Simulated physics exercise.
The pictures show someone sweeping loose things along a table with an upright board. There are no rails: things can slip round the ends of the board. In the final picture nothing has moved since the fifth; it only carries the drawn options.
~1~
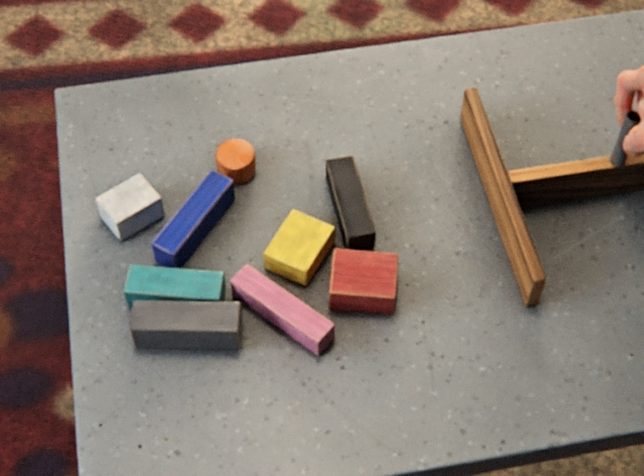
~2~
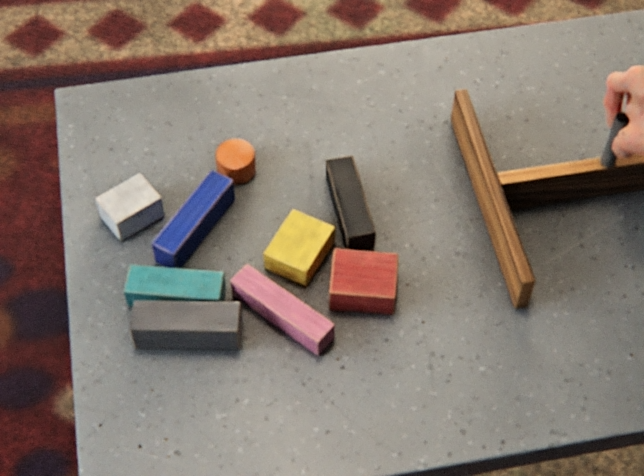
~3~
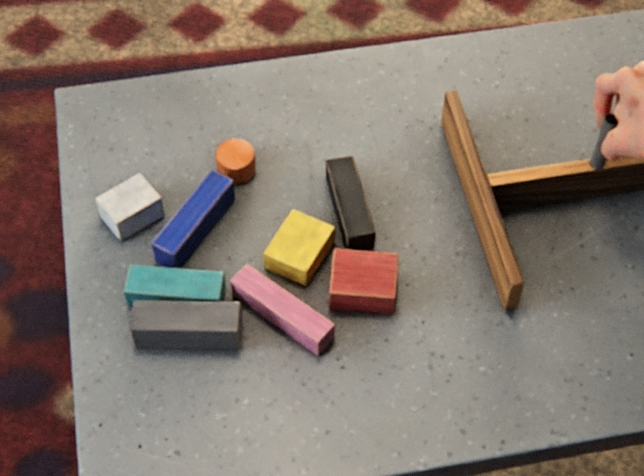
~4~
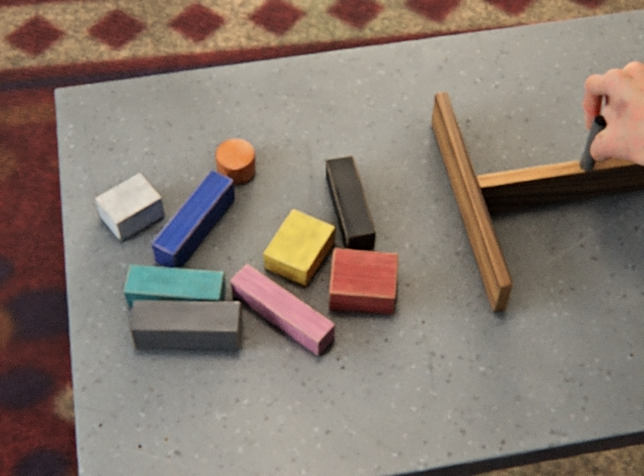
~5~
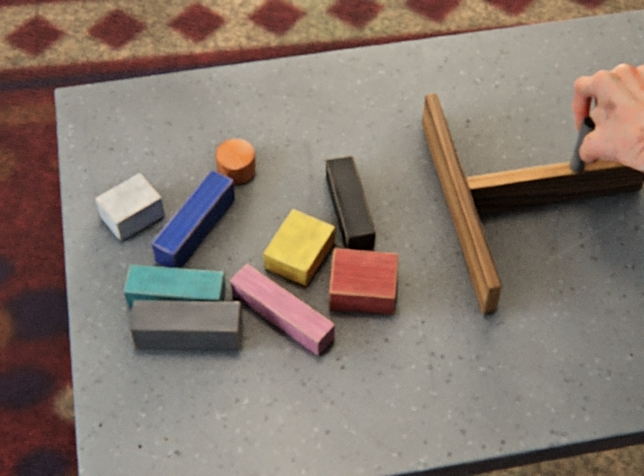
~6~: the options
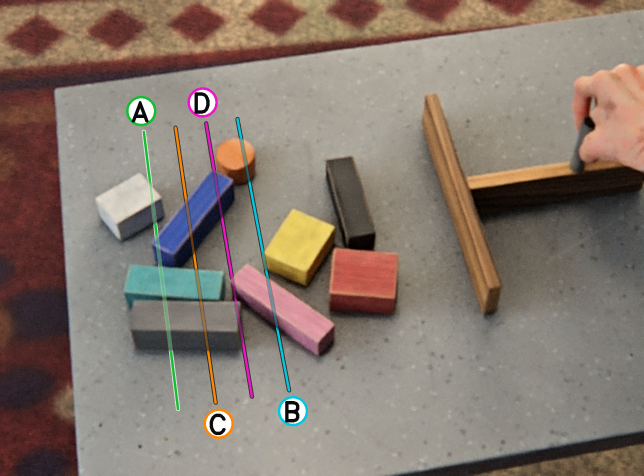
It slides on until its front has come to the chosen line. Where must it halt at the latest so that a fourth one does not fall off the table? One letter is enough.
The farthest such stop is A.
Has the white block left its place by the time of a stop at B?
No.
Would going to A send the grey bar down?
Yes.
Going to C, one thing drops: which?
It is the grey bar.
On the marked copy, A at (159, 258); B at (261, 243); C at (194, 253); D at (227, 248).
Taking A. A third of the way, board (354, 200); pink bar (276, 313); red block (331, 292).
Two thirds of the way, board (245, 216); grey bar (104, 342); turquoise bar (111, 291).
When it is over, board (160, 229); grey bar over the edge; turquoise bar over the edge; two fallen.
As for the rest, B is within the limit but short; C is within the limit but short; D is within the limit but short.
